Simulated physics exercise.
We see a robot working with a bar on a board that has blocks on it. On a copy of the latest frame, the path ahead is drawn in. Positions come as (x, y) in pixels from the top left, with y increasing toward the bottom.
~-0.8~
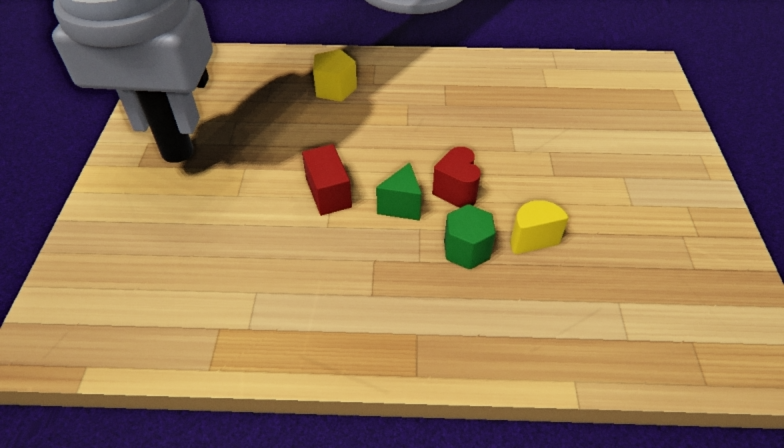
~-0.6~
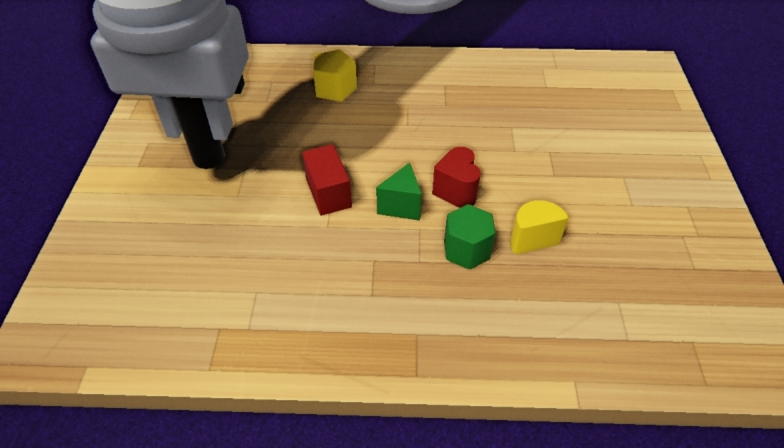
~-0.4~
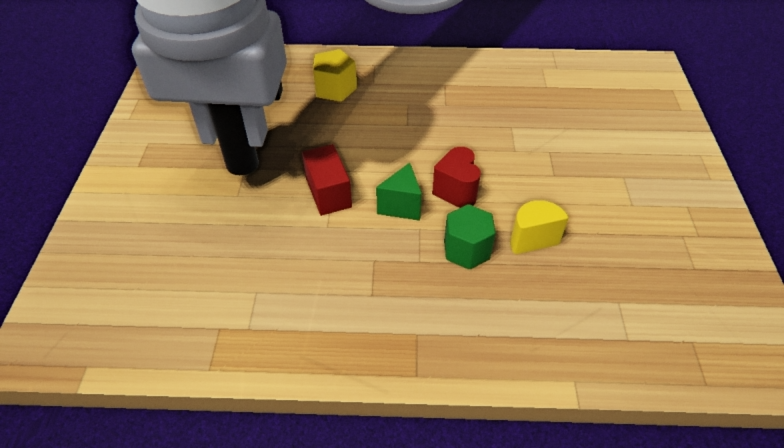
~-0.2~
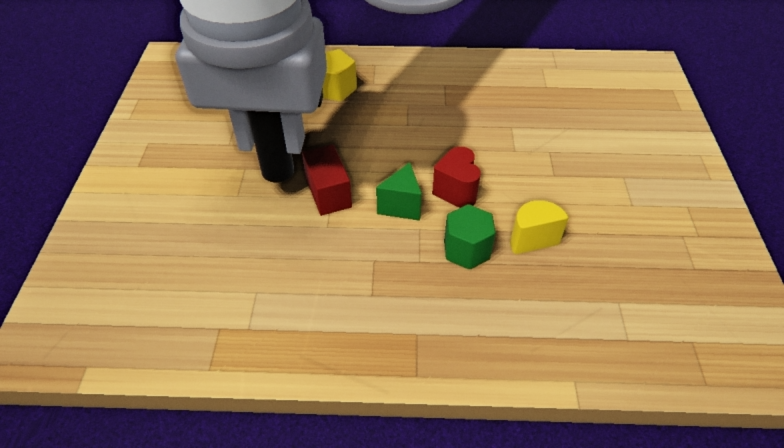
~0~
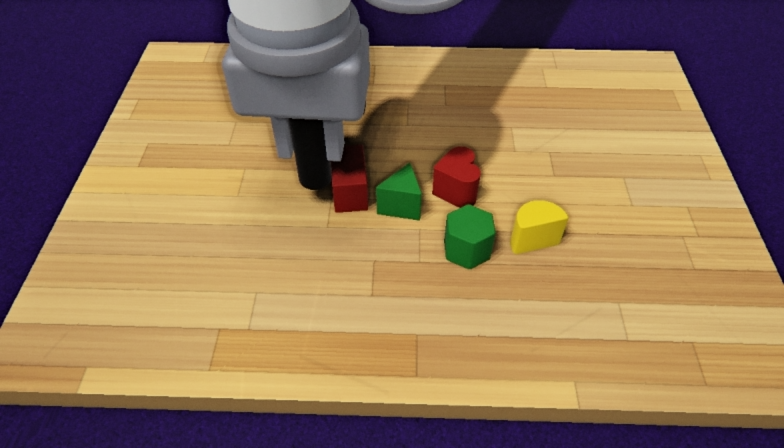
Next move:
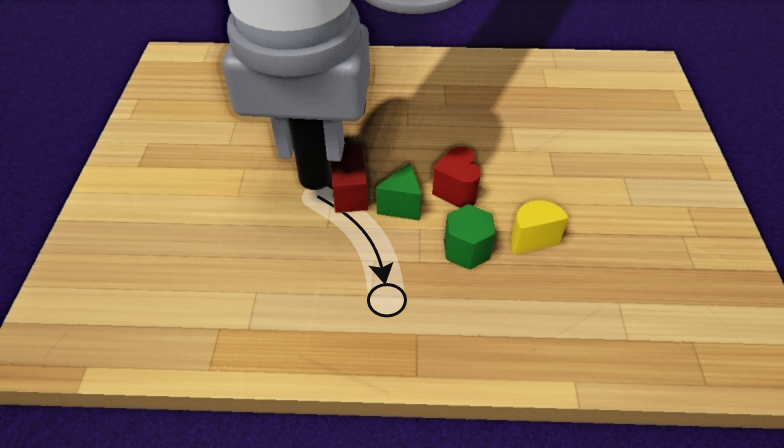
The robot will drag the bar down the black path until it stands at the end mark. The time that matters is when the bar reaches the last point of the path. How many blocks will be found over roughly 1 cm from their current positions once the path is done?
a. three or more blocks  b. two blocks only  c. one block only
Choice c: One block only.
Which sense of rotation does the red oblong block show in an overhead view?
The sense of turning is anti-clockwise.
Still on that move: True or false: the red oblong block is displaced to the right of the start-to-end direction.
My answer: False.
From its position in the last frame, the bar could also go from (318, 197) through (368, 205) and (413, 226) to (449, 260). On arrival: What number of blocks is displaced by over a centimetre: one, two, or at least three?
It displaces three or more.
Path on the board, from (318, 197) via (354, 221) and (378, 256), ending at (387, 300).
The first path, step by step. One third of the way, bar at (352, 203); red oblong block at (365, 165), turned 35° anticlockwise.
Two thirds of the way, bar at (378, 240); red oblong block at (365, 165), turned 35° anticlockwise.
At the end, bar at (387, 283); red oblong block at (365, 165), turned 35° anticlockwise; green triangular piece in place.
